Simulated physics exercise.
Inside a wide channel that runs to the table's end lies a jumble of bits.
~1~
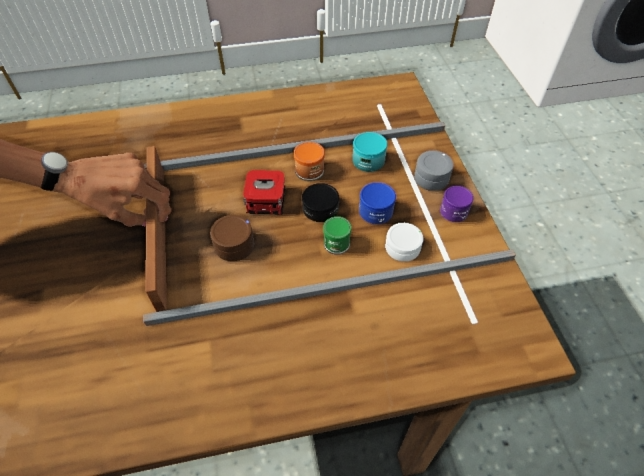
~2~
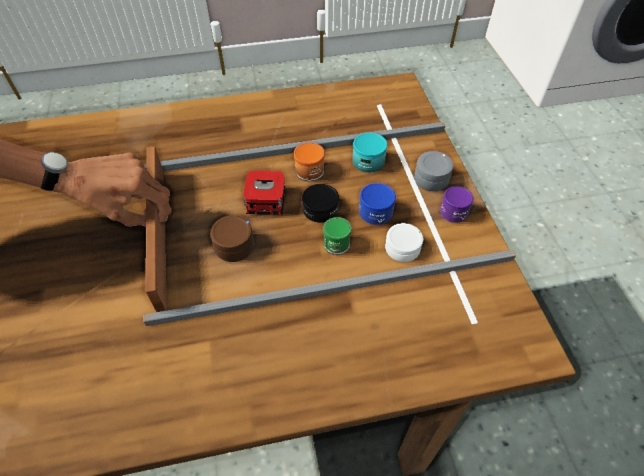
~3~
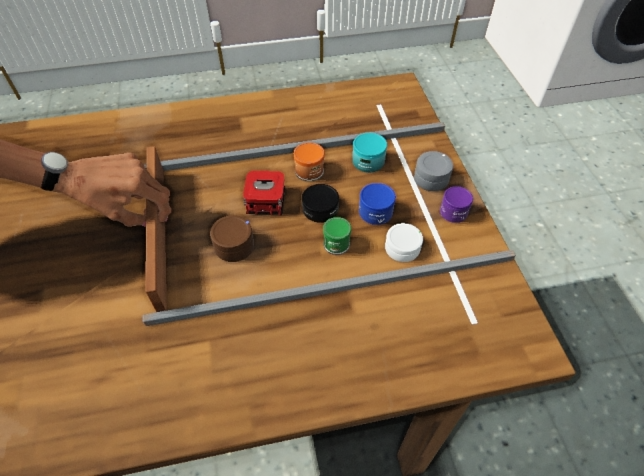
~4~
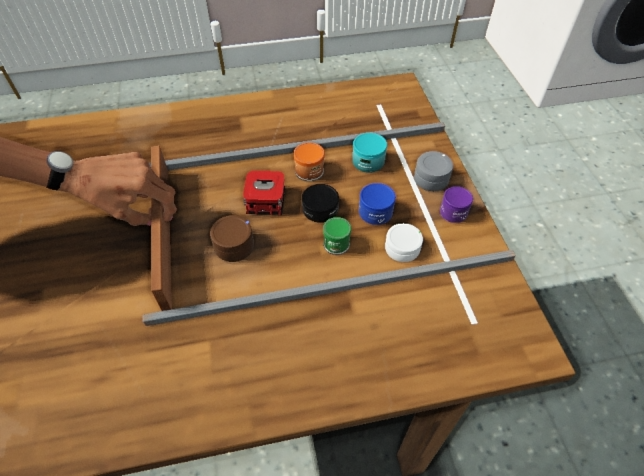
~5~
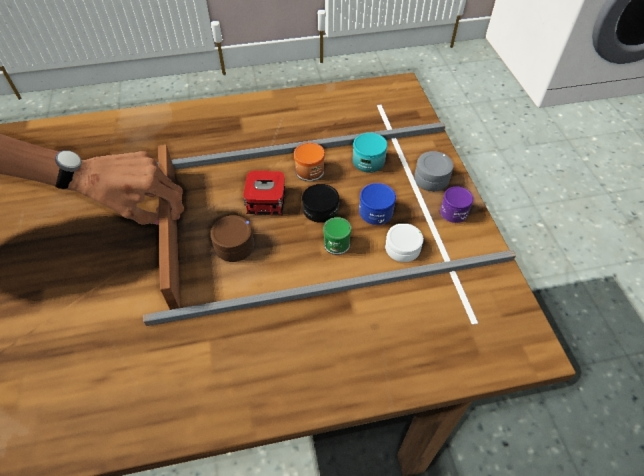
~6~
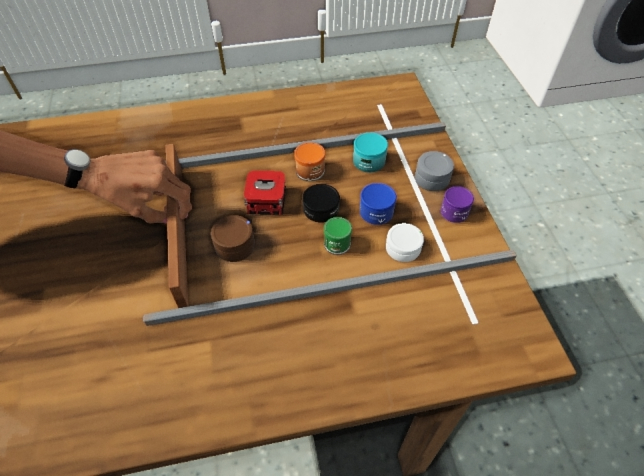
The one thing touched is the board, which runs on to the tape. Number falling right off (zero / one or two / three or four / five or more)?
Well, what drops off the end works out to one or two of them.
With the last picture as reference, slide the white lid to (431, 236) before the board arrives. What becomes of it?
From that start the object is safe.
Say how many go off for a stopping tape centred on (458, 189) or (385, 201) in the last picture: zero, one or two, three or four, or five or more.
The first spot would give more than four falling and the second none.
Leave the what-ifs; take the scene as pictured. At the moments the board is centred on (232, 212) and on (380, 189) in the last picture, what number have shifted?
So 1, and at the other place 10.
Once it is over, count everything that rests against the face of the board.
Contact count: 4.
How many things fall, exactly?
Precisely 1.
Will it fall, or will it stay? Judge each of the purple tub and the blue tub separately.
Purple tub: Down; blue tub: Still up.
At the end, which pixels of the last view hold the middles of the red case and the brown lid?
Taking them in turn, first comes (427, 163), then (449, 207).
Early on, none off yet; purple tub at rest near (457, 205); grey lid at rest near (434, 171); white lid at rest near (404, 243).
A while later, none off yet; purple tub at rest near (459, 205); grey lid at rest near (434, 171); white lid at rest near (404, 243).
Finally, the number that fall off is one or two; lost, purple tub.
